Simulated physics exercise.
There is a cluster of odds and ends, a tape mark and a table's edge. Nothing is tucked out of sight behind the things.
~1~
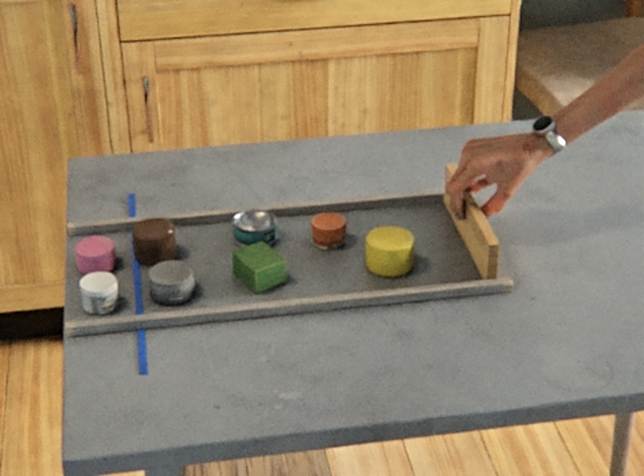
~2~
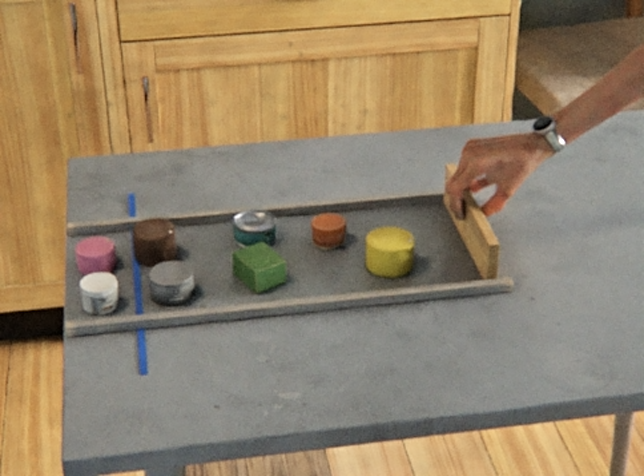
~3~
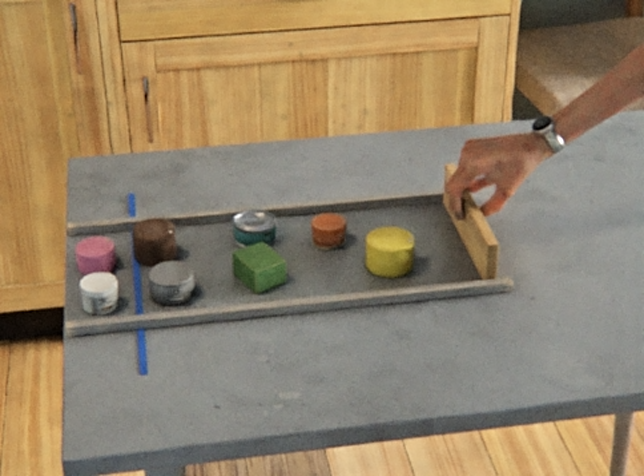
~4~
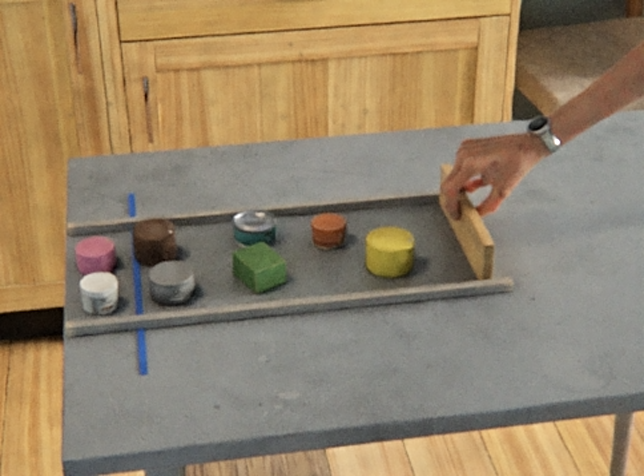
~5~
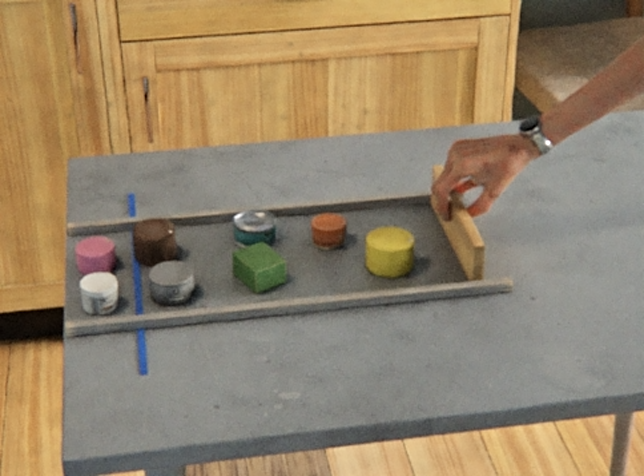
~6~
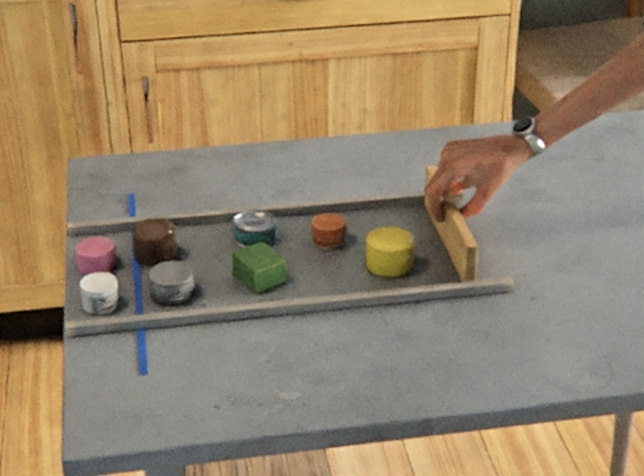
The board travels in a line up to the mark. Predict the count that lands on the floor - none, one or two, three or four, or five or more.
The count on the floor is three or four.
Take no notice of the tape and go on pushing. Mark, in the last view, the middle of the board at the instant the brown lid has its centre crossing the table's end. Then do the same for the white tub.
Brown lid over the end: About (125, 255). White tub over the end: About (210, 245).
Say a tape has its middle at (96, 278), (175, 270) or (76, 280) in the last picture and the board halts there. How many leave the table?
5, 1, 8.
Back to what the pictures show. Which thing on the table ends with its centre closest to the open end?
The green block.
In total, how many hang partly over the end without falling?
2 in all.
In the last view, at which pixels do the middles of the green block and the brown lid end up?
The first sits around (71, 293), while the other sits around (81, 248).
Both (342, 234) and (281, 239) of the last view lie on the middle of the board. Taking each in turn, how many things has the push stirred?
I count 2 first and 4 after.
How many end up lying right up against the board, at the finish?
Contact count: 3.
A little later, none off yet; pink lid at rest near (96, 257); white tub at rest near (100, 294); brown lid at rest near (155, 242).
When it is over, the number that fall off is three or four; down, grey tub, white tub and pink lid.
